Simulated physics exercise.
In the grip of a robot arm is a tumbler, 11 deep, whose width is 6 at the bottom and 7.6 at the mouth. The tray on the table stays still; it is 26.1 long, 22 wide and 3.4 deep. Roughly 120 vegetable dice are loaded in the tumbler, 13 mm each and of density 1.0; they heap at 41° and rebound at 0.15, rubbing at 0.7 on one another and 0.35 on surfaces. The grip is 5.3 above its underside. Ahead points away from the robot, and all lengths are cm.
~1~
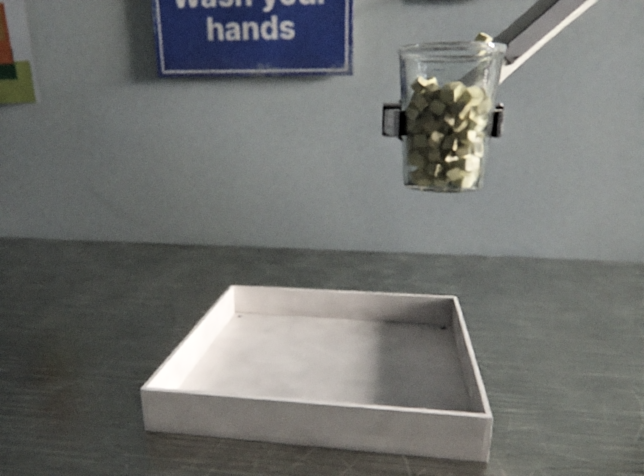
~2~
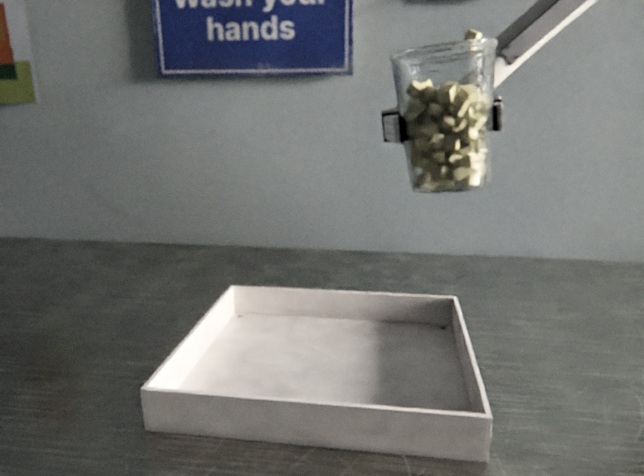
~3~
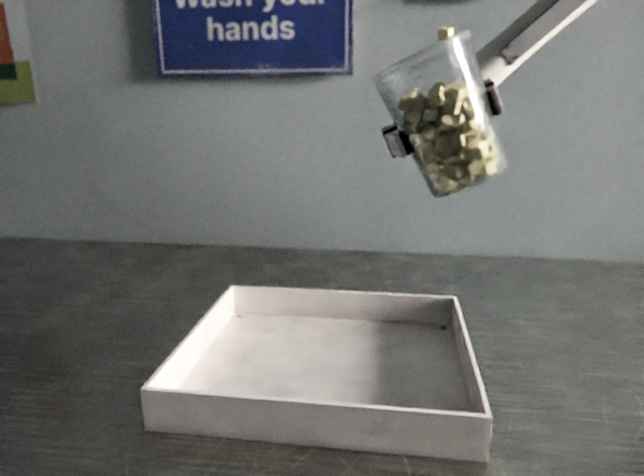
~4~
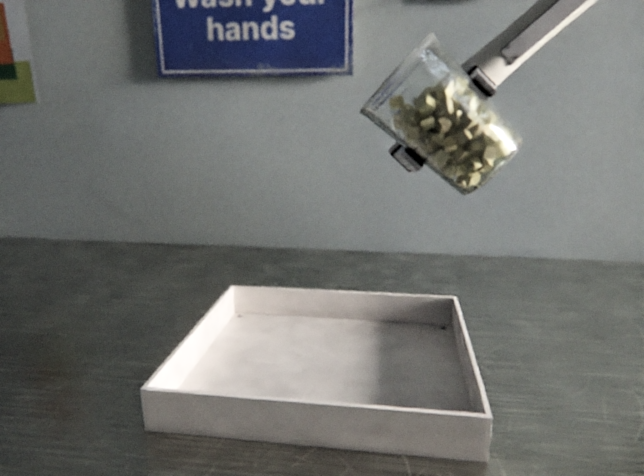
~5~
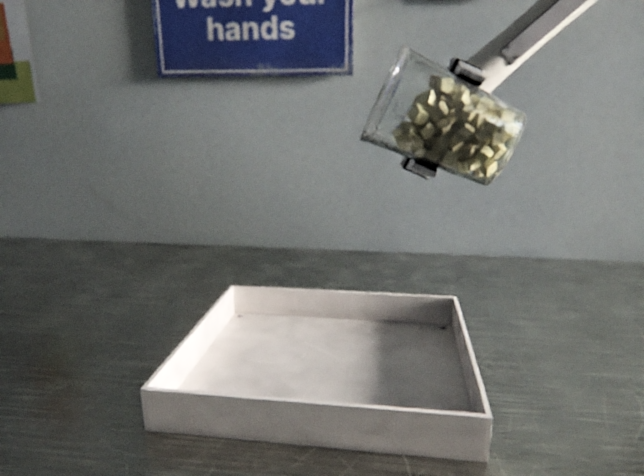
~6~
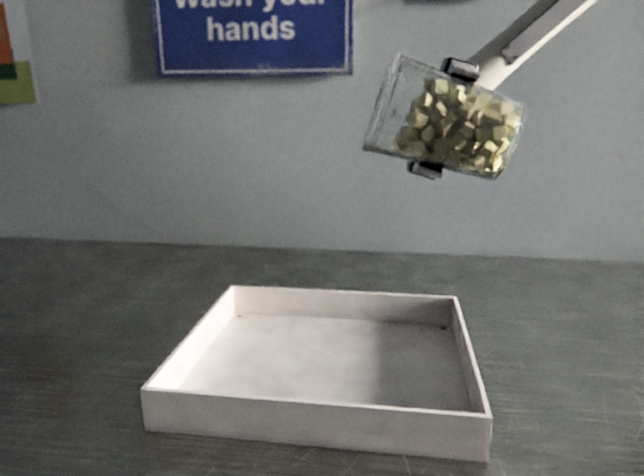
A robotic arm held a clear tumbler of pale vegetable dice above a white tray and tilted it steadily to the left until it lay nearly sideways, the dice shifting but staying inside.
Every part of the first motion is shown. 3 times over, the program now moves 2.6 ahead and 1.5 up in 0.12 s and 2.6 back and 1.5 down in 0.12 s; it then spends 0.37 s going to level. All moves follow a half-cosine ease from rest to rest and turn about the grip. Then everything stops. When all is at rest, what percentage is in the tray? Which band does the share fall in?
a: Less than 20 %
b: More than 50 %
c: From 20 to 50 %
c, from 20 to 50 %.
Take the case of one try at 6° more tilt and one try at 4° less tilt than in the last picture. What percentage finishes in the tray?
They would come to near 50 and 20 per cent.
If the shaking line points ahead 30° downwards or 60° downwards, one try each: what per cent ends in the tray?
Near 5 and 0 percent respectively.
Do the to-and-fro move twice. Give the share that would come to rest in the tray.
I'd expect something close to 20 per cent.
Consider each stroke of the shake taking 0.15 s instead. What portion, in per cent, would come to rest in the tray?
Roughly 10 percent would.
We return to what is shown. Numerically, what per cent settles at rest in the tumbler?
70 %.
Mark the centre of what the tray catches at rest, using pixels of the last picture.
Around (312, 357) in the last view.
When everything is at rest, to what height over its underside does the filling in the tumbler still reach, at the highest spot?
Top of the fill: Near 8.5 cm.
Then, 0.44 s after the last picture, tilted 73° forward, highest piece 26 above the table; 112 in the tumbler, 6 in the tray, 6 in flight or on a rim.
Then, 0.87 s after the last picture, tilted 47° forward, highest piece 26 above the table; 85 in the tumbler, 36 in the tray, 3 in flight or on a rim.
Then, 1.29 s after the last picture, level, highest piece 28 above the table; 85 in the tumbler, 39 in the tray.
Then, 2.34 s after the last picture, level, highest piece 27 above the table; 85 in the tumbler, 39 in the tray.
Final count, 85 in the tumbler, 39 in the tray. That is 31 % in the tray.
